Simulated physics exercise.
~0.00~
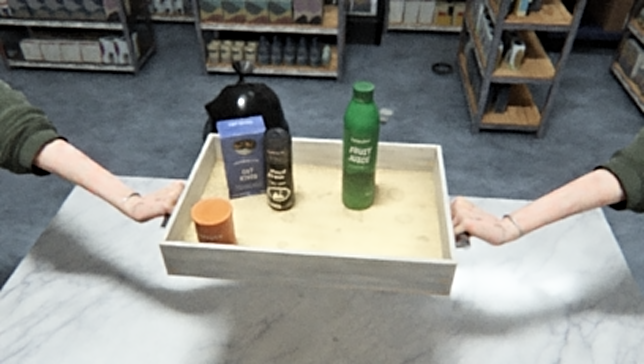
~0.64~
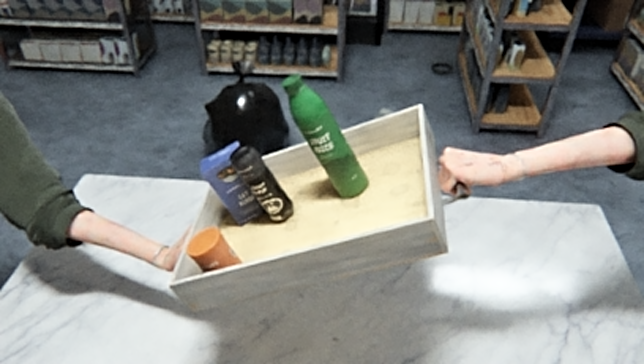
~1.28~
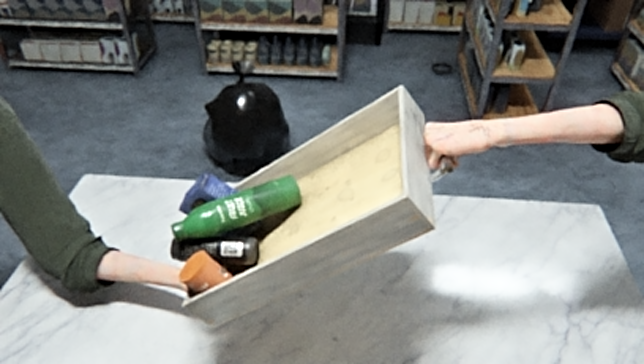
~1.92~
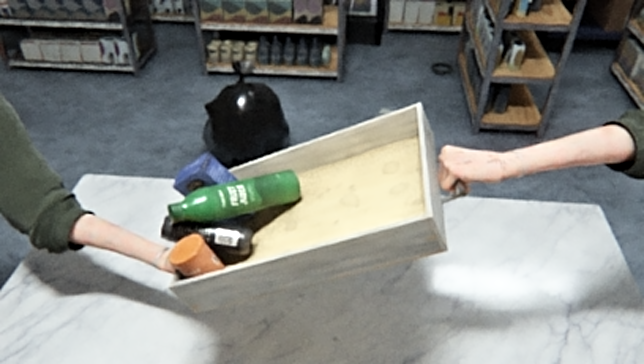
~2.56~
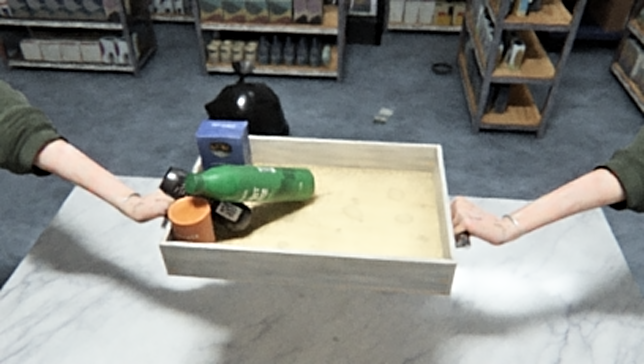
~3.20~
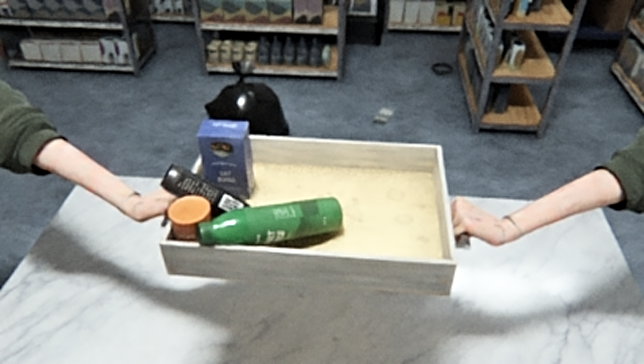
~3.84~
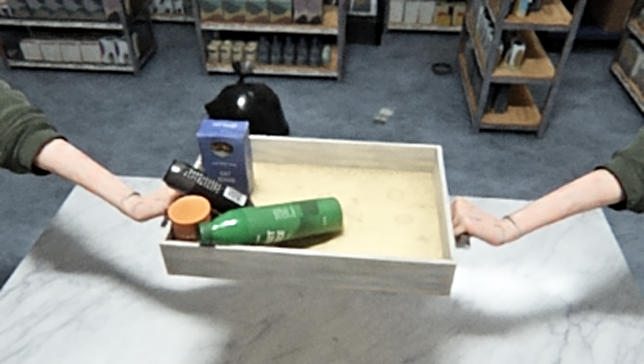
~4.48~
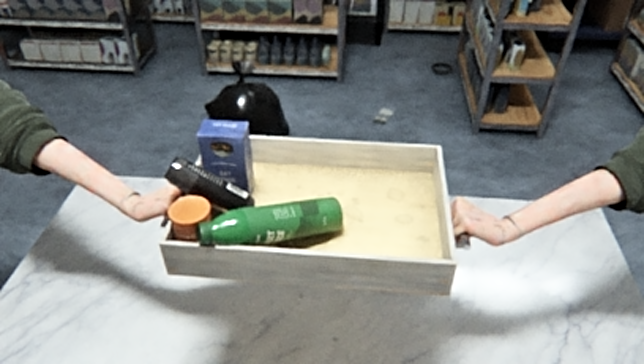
Two hands tilting an open wooden crate down to the left and levelling it, leaving the green bottle and black can toppled inside.
